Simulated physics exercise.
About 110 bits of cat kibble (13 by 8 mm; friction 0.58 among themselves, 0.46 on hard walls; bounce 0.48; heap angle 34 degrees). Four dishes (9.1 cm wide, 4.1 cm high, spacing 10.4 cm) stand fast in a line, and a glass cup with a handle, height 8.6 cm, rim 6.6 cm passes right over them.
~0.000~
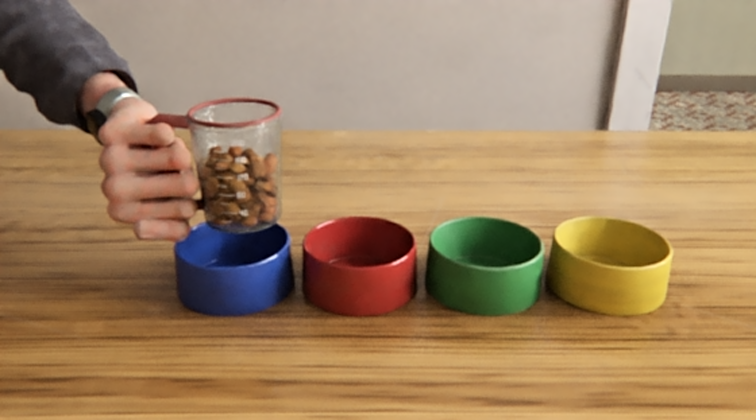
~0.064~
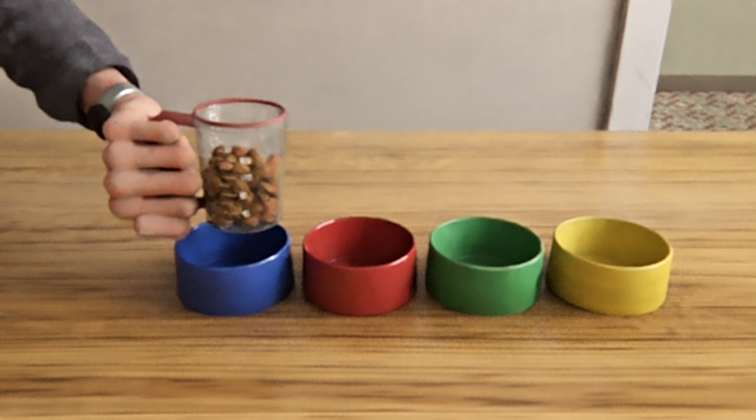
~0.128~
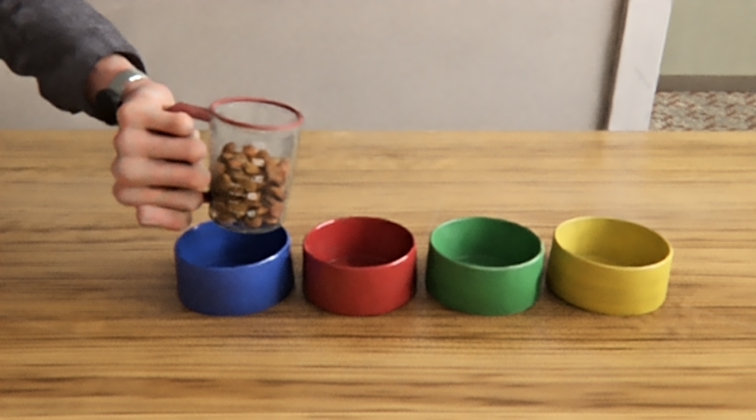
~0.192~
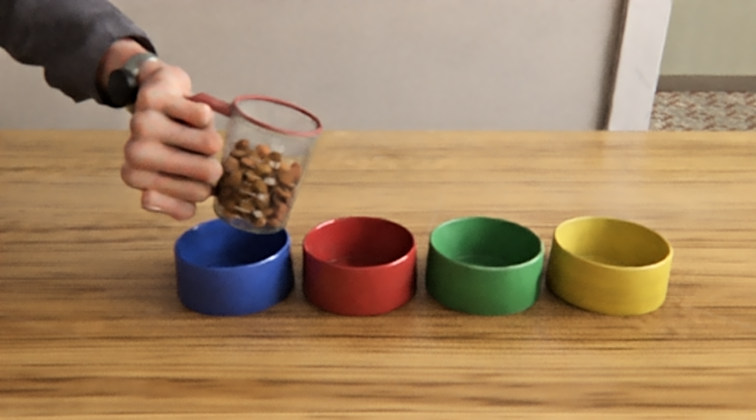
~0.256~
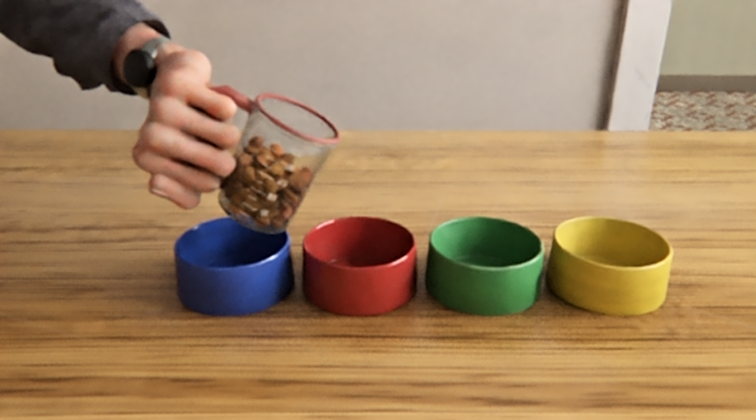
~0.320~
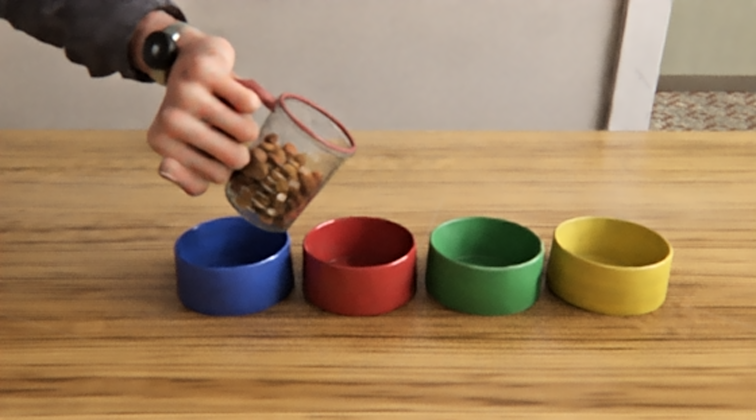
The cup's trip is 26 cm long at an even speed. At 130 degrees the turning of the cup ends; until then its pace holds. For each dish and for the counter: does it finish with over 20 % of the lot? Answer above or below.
Red: Below, blue: Below, green: Above, yellow: Below, counter: Below.
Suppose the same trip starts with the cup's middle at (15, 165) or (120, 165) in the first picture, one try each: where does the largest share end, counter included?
The winner: Blue; red.
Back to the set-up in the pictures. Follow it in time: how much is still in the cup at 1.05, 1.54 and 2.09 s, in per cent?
In turn: 50, 0, 0.
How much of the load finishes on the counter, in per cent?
About 0 per cent.
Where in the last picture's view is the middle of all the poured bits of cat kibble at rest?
Near (494, 265).
After 1.05 s, tilt 130 degrees; cup holds 50 %, green 50 %.
Then, at 1.54 s, tilt 130 degrees; cup holds 0 %, green 100 %.
After 2.09 s, tilt 130 degrees; cup holds 0 %, green 100 %.
At rest (2.4 s), red 0 %, blue 0 %, green 100 %, yellow 0 %, counter 0 %.
